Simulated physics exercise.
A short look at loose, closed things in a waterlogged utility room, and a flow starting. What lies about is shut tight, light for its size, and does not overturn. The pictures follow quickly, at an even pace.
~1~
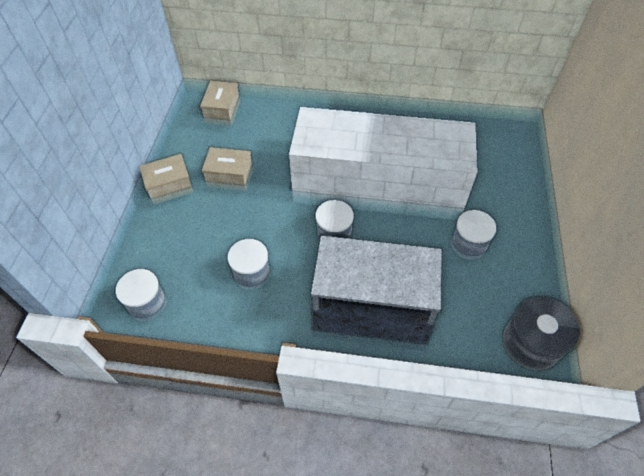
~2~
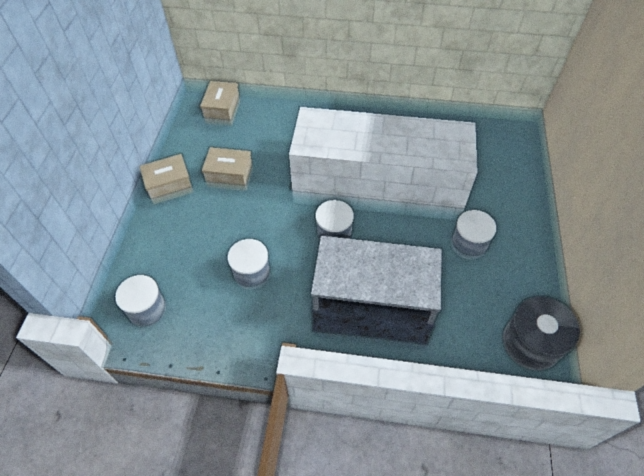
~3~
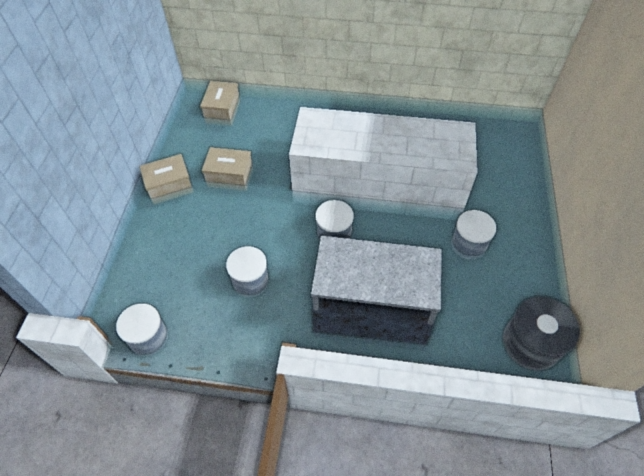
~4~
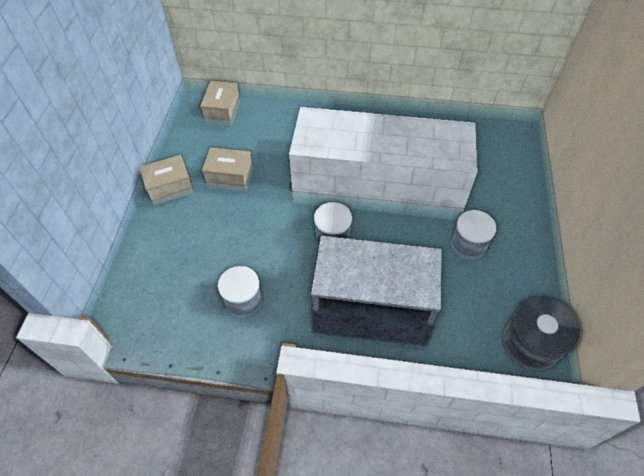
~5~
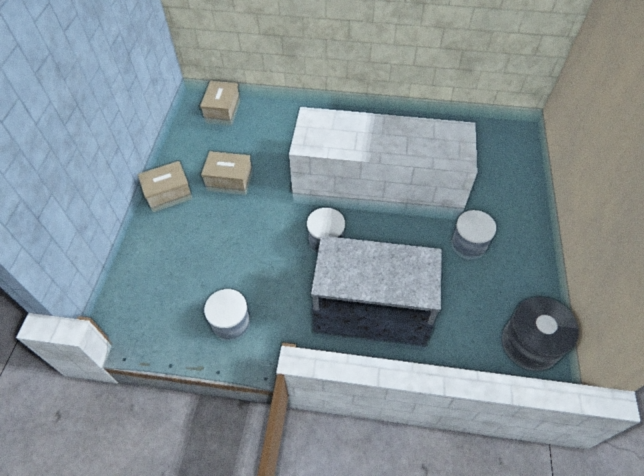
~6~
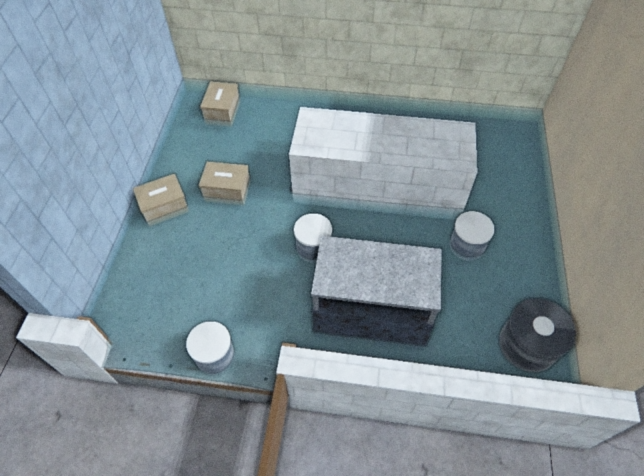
Brown gate swinging open in a flooded room, then white-lidded pails drifting forward, the leftmost vanishing from view, boxes shifting slightly.
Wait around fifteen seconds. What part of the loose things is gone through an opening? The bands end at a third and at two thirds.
Share: Two thirds or above.
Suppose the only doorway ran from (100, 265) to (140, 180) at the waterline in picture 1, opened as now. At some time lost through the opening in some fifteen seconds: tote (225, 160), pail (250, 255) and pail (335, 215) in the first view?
In turn: Washed out, out, yes.
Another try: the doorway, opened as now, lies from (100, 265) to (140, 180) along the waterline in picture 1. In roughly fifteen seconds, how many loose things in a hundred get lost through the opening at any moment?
Some 80 per cent.
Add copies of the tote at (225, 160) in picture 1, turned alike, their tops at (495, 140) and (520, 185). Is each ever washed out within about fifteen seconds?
One after the other: Stays, inside.
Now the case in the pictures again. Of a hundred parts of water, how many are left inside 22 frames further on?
I make it 48 per cent.
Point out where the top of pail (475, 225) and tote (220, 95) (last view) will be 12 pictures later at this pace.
Close to (301, 223) and (173, 159).
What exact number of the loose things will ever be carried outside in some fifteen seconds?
It comes to 6.
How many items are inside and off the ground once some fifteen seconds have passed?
I count 1.
A moment on, 2 of 8 are out; 6 afloat.
Next, 5 of 8 are out; 3 afloat.
Later, 6 of 8 are out; 1 afloat.
In the end, 6 of 8 are out; 1 afloat.
